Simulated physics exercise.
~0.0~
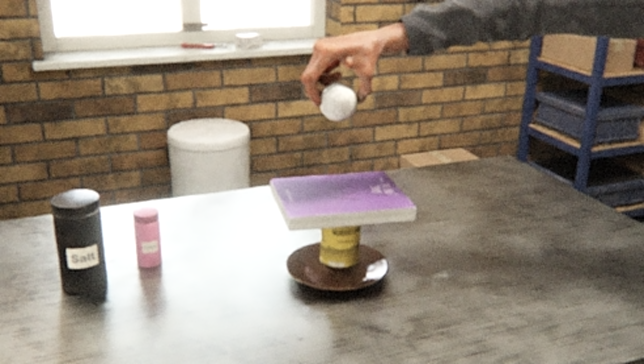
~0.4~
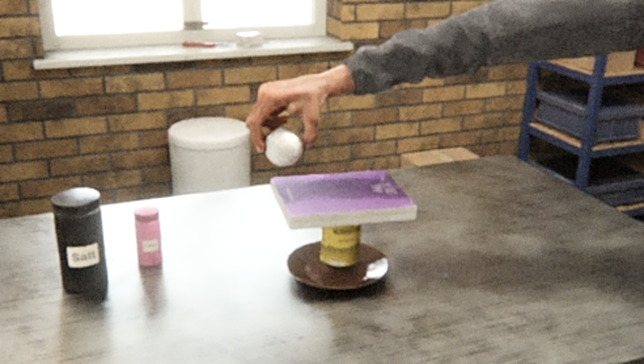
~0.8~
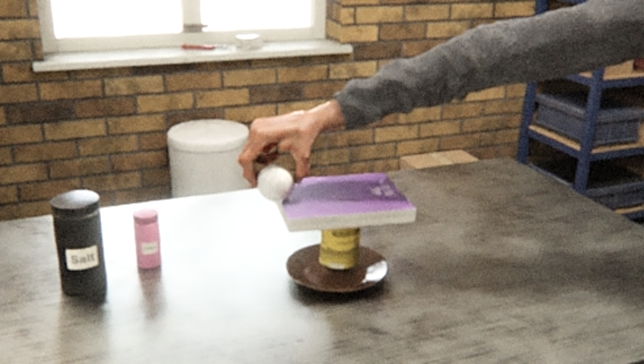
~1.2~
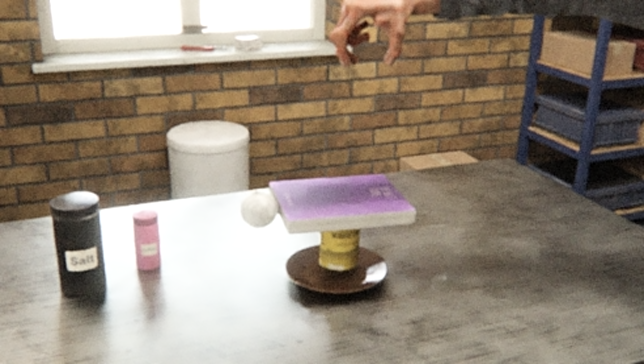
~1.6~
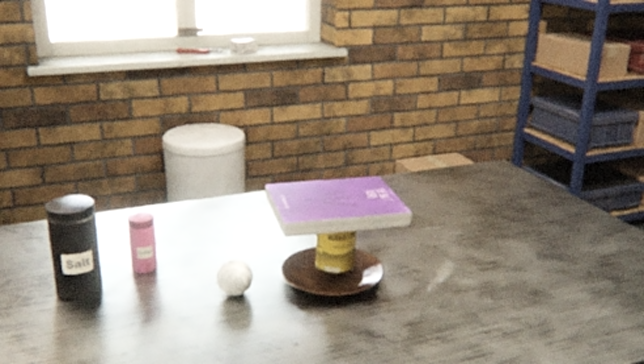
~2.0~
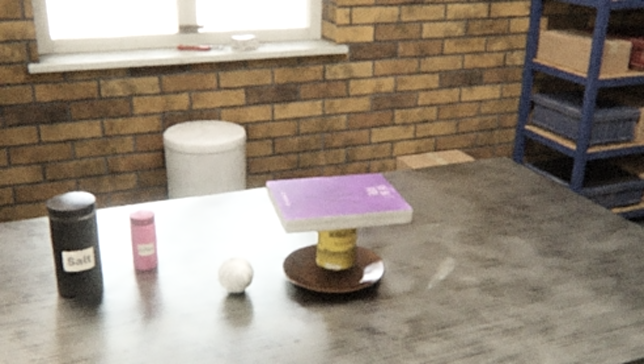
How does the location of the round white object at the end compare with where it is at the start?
At the start it is held in a hand above the purple book, and at the end it rests on the table between the pink shaker and the brown plate.
In this clip, a hand lowers a round white object to the left edge of a purple book balanced on a yellow tin and brown plate, then lets go and withdraws. The object drops to the table and rests left of the plate, while the book, tin and plate stay stacked.
